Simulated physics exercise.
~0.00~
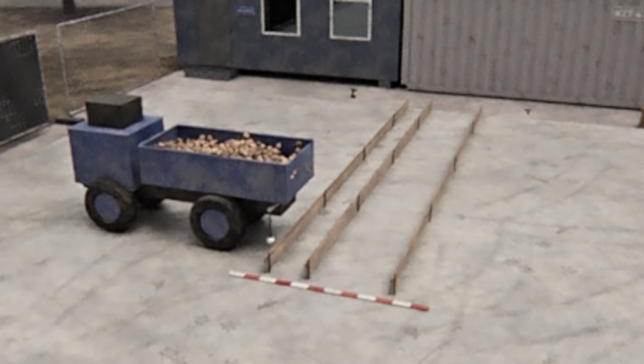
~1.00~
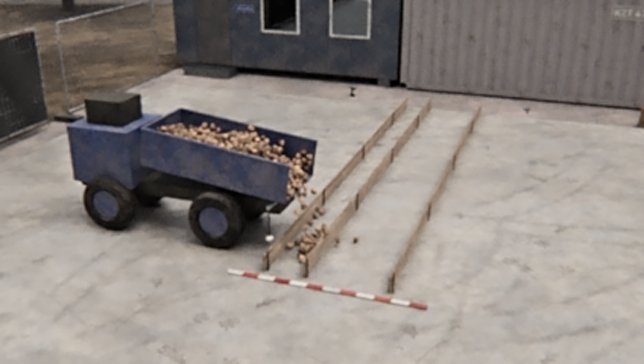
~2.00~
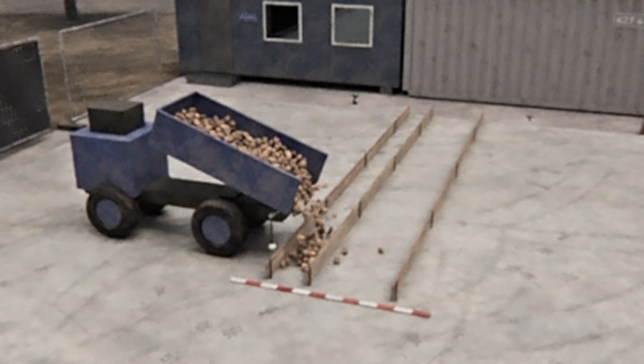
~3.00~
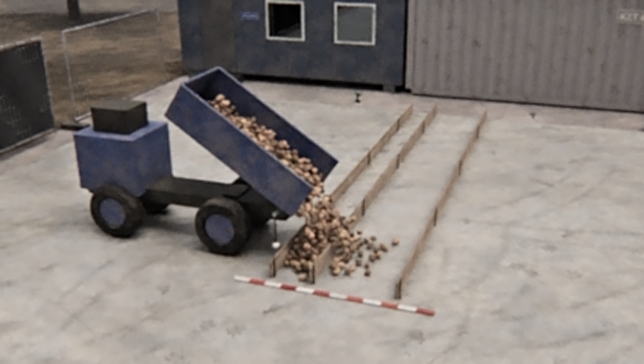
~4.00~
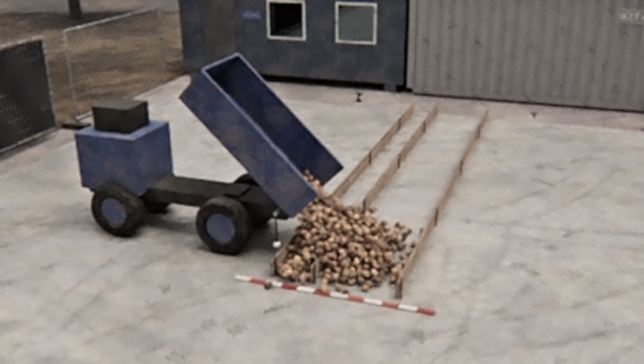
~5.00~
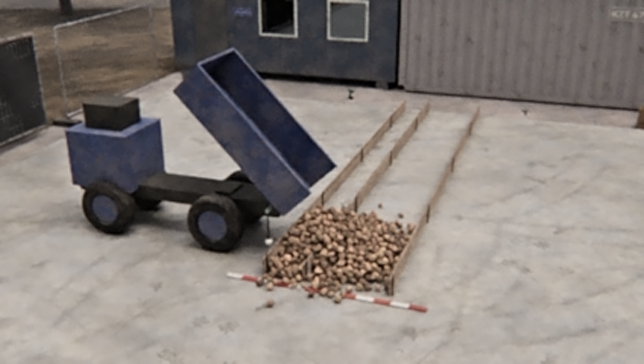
At the start, a blue tipper truck loaded with brown stones stands on a pale concrete yard, its rear facing three long planks and a red-and-white striped staff. The body begins to tilt, and the first stones spill over the back edge into the near bay. As it rises more steeply, the load slides down and stones spread over the middle plank into the far bay. The body tips further until it is empty, and the heap widens between the outer planks. It ends with the body still raised and the stones lying across both bays, with a few strays by the staff.
